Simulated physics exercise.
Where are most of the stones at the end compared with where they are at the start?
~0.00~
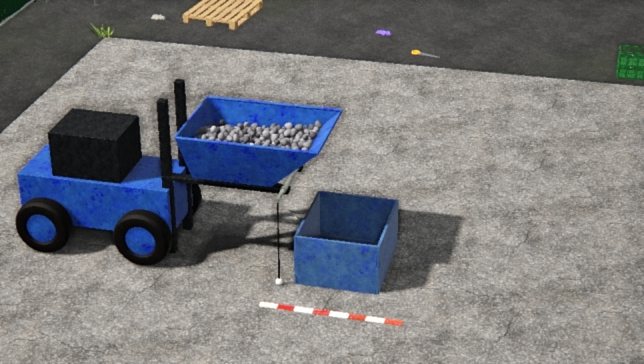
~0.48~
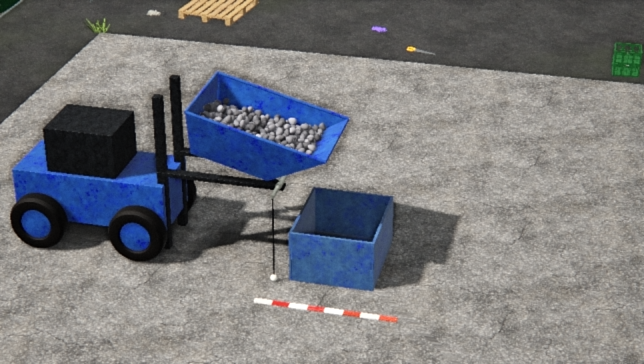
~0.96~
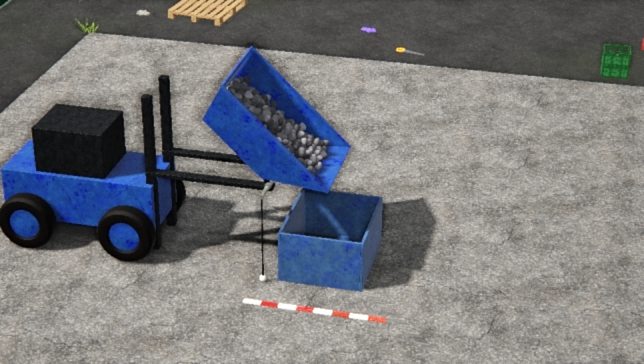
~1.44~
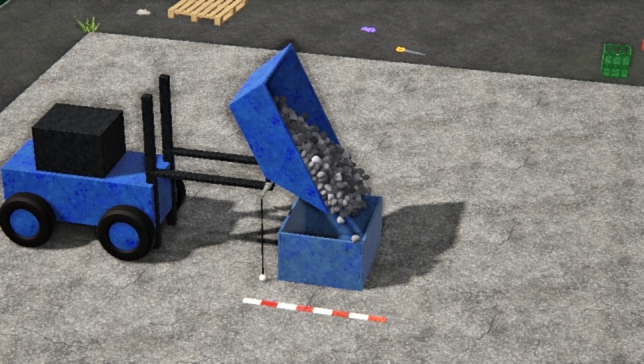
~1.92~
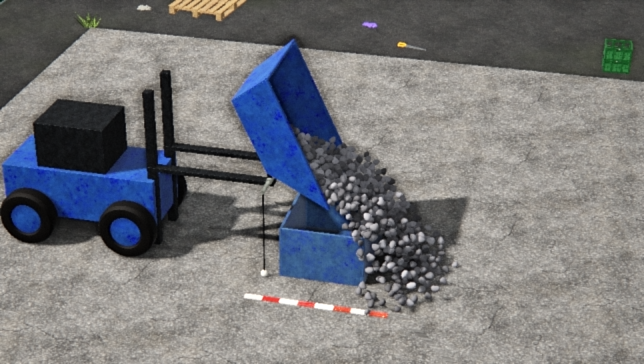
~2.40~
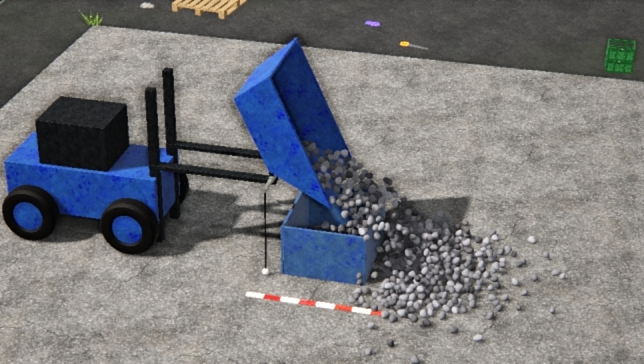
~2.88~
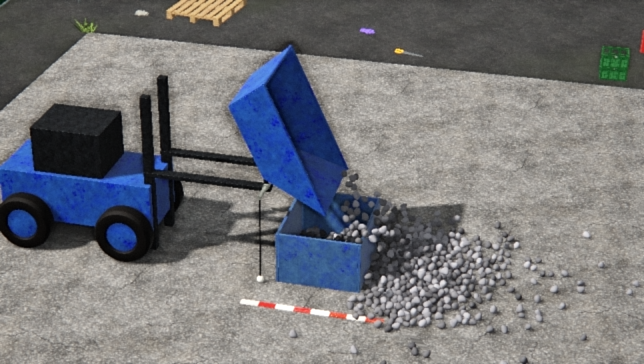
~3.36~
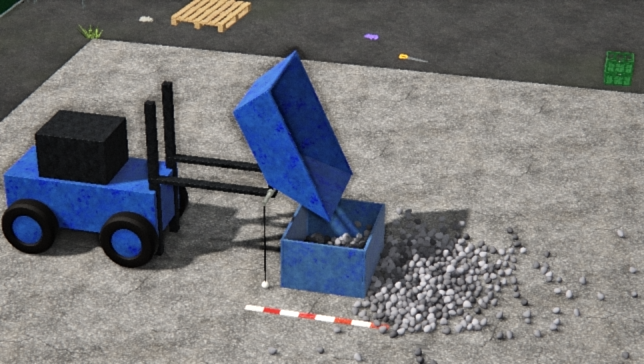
At the start the stones all lie in the raised blue skip. At the end most of them are spread on the ground to the right of the bin, with some inside it.
